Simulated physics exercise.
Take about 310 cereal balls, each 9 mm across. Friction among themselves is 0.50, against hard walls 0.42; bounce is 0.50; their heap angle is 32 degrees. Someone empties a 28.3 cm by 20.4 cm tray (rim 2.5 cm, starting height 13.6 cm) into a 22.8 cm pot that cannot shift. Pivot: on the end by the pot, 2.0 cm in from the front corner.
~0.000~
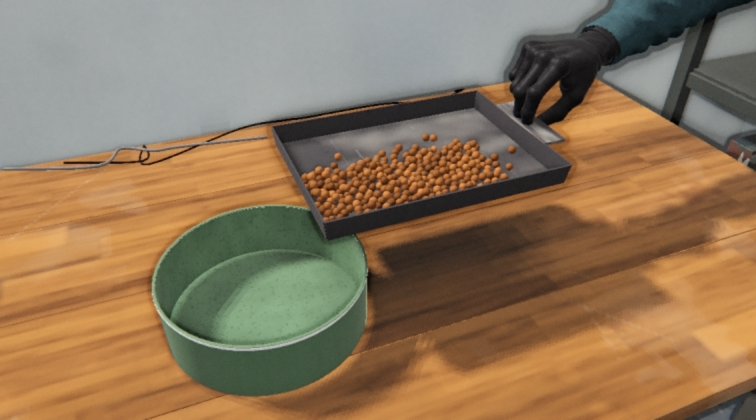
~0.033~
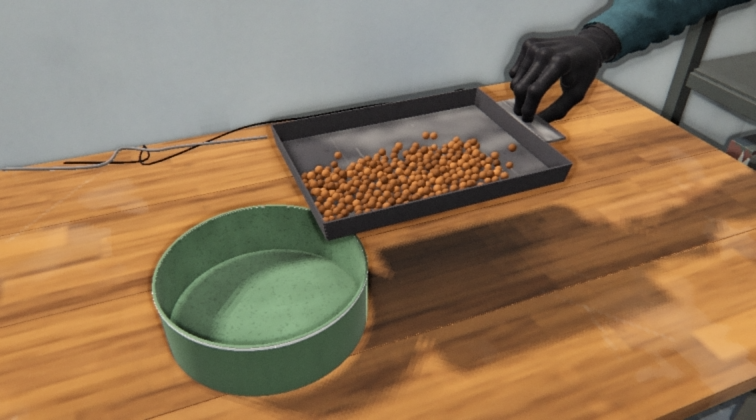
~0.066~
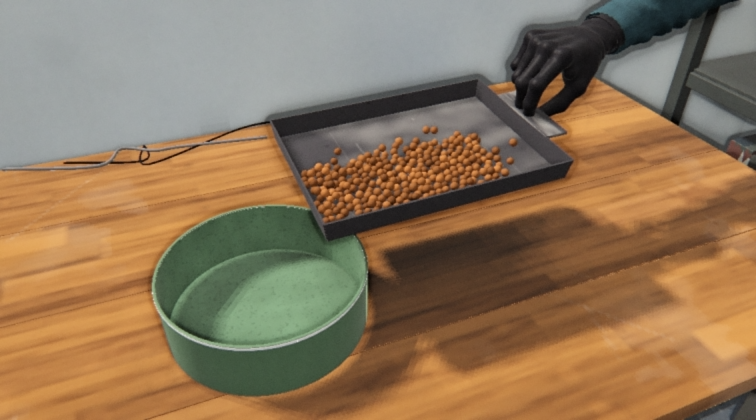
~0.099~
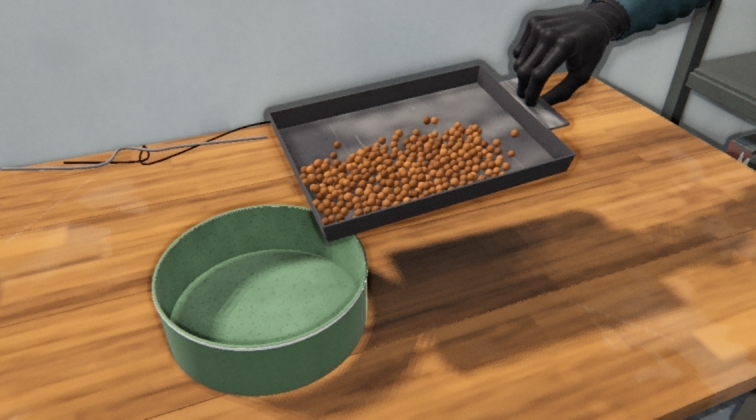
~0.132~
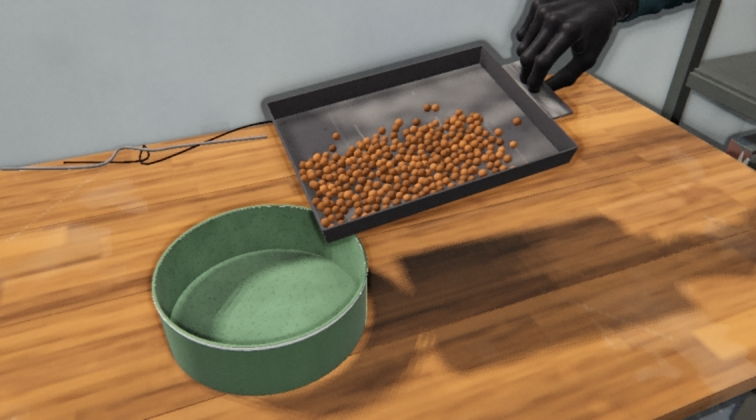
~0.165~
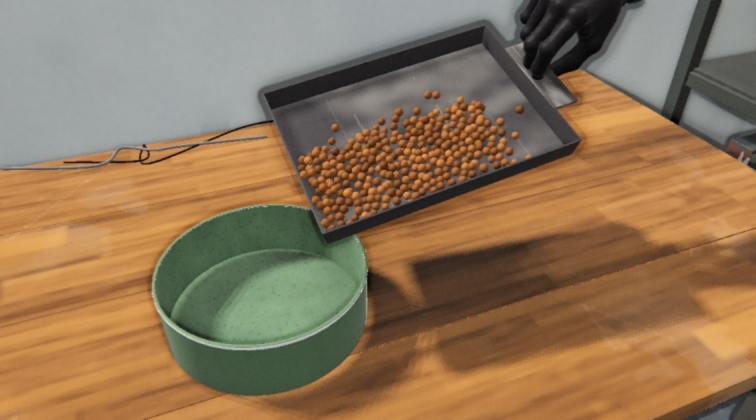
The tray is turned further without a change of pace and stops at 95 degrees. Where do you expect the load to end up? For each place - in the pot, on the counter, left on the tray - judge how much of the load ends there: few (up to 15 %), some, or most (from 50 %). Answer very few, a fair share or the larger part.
Pot: A fair share; counter: The larger part; left on the tray: Very few.
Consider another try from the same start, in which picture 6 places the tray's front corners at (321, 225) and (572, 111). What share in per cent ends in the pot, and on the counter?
You'd end with pot at 95 and counter at 0.
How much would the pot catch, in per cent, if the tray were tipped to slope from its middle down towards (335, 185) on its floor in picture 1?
That would be close to 90 per cent.
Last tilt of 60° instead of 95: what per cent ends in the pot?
The pot would get around 5 per cent.
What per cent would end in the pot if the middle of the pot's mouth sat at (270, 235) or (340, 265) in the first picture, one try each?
First try about 0 per cent, second try about 60 per cent.
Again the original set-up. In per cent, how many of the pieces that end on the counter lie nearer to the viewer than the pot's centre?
Roughly 100 percent of the spill.
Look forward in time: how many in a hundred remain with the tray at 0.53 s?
Something like 100 percent, roughly.
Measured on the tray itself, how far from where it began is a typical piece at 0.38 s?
It has moved some 2 cm from its start.
After 0.38 s, tilt 58 degrees; the tray holds 100 %, the pot 0 %.
After 0.53 s, tilt 85 degrees; the tray holds 100 %, the pot 0 %.
After 0.80 s, tilt 95 degrees; the tray holds 15 %, the pot 15 %.
At rest (1.9 s), pot 30 %, counter 70 %, tray 0 %.
